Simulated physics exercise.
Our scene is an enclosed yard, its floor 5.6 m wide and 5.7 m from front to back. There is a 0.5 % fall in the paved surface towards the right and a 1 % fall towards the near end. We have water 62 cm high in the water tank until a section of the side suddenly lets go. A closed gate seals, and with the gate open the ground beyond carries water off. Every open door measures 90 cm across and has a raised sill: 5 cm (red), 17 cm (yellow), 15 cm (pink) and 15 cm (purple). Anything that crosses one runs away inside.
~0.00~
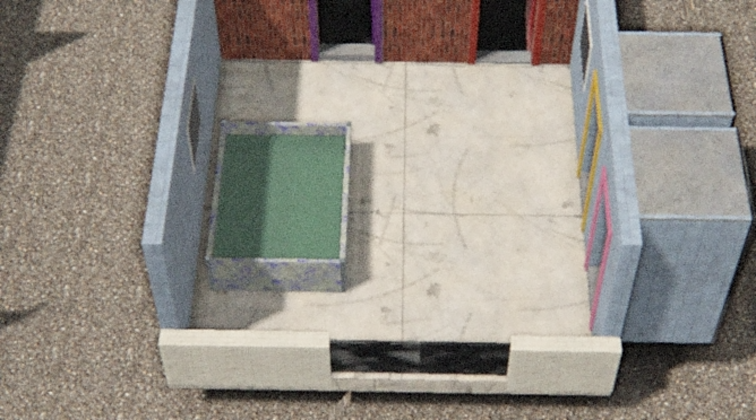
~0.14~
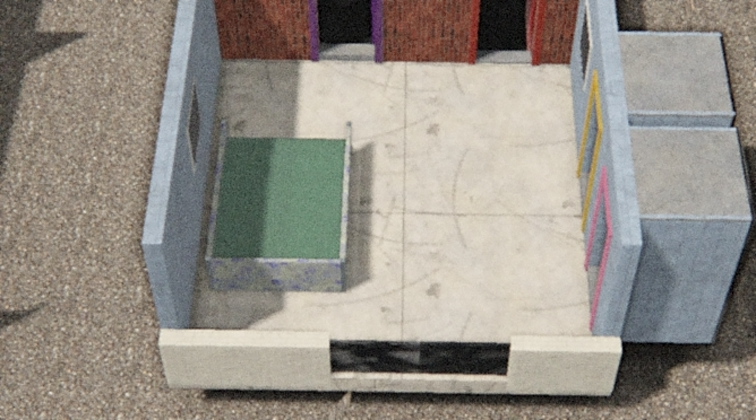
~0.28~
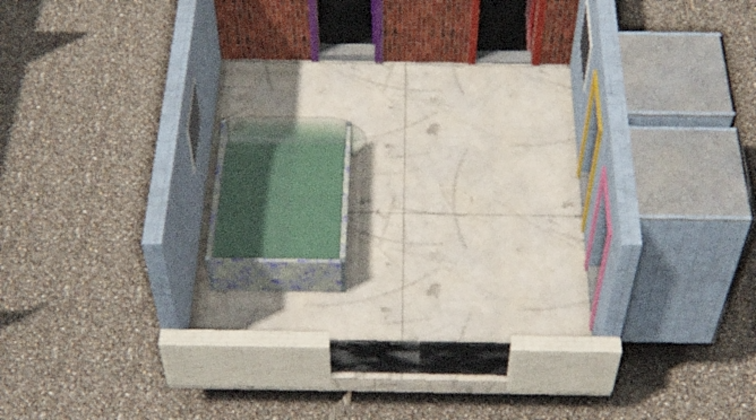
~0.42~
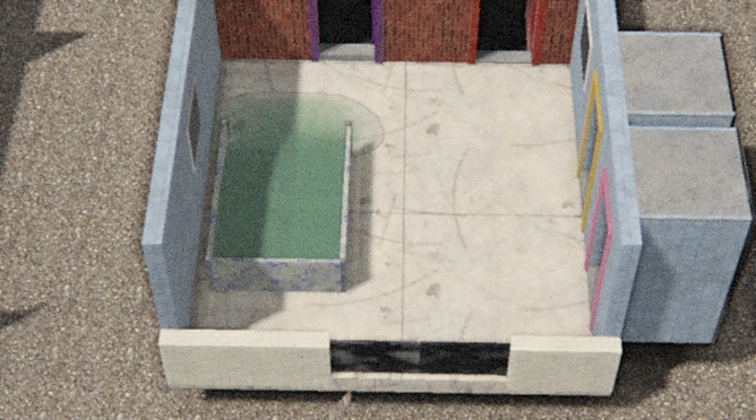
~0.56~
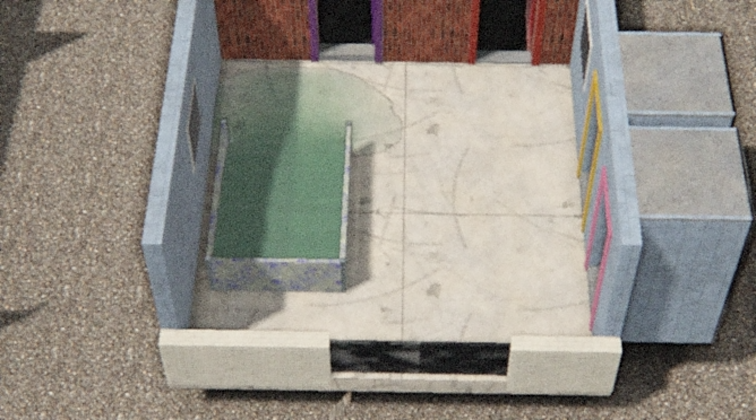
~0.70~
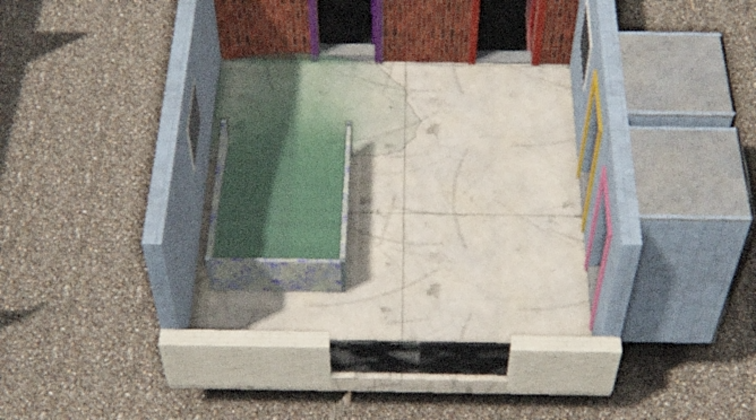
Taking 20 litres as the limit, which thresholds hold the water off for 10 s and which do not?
Result: Red door: Over, yellow door: Not over, pink door: Not over, purple door: Over.
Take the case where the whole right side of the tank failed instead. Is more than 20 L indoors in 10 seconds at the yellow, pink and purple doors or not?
So yellow ends up past the limit, pink past the limit, purple short of it.
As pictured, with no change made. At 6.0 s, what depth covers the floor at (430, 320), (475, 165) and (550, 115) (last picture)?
First spot near 2 cm, second near 3 cm, third near 16 cm.
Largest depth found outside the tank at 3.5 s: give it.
30 cm or so.
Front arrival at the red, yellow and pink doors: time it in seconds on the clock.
The red door is reached at 1.6 s, yellow at 3.2 s, pink at 4.0 s.
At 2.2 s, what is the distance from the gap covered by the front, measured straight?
4.8 m.
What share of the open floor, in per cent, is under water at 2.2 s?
Around 30 per cent.
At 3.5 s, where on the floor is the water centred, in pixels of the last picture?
The water's centre is around (342, 139).
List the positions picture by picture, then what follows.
Still water, 62 cm deep, in the water tank at (281, 193), in the first picture.
The front is at a hidden place, 1.0 m from the gap on the water tank's far side; 0.3 m2 of floor is under water; 62 cm left at the back of the water tank, in the second picture.
Water pours out on the water tank's far side and has run 1.1 m, to (221, 133); typically 10 cm deep outside, 62 cm at the water tank's back, in the third picture.
The front is at (373, 121), 1.5 m from the gap on the water tank's far side; 2.6 m2 of floor is under water; 62 cm left at the back of the water tank, in the fourth picture.
The front is at (348, 77), 1.8 m from the gap on the water tank's far side; 4.0 m2 of floor is under water; 62 cm left at the back of the water tank, in the fifth picture.
The front is at (368, 64), 2.2 m from the gap on the water tank's far side; 5.0 m2 of floor is under water; 61 cm left at the back of the water tank, in the sixth picture.
After 1.4 s water covers 25 % of the floor and is deepest (46 cm) near (232, 70); red door not reached, yellow door not reached, pink door not reached, purple door 32 cm at the sill, 35 L in.
After 2.2 s water covers 30 % of the floor and is deepest (40 cm) near (263, 104); red door 7 cm at the sill, 0 L in, yellow door not reached, pink door not reached, purple door 34 cm at the sill, 109 L in.
After 3.5 s water covers 50 % of the floor and is deepest (30 cm) near (559, 76); red door 8 cm at the sill, 4 L in, yellow door 6 cm at the sill, 0 L in, pink door not reached, purple door 23 cm at the sill, 195 L in.
After 6.0 s water covers 85 % of the floor and is deepest (26 cm) near (595, 367); red door 11 cm at the sill, 28 L in, yellow door 13 cm at the sill, 0 L in, pink door 7 cm at the sill, 0 L in, purple door 8 cm at the sill, 209 L in.
After 10.0 s water covers 100 % of the floor and is deepest (19 cm) near (186, 359); red door 6 cm at the sill, 71 L in, yellow door 6 cm at the sill, 0 L in, pink door 12 cm at the sill, 0 L in, purple door 7 cm at the sill, 209 L in.
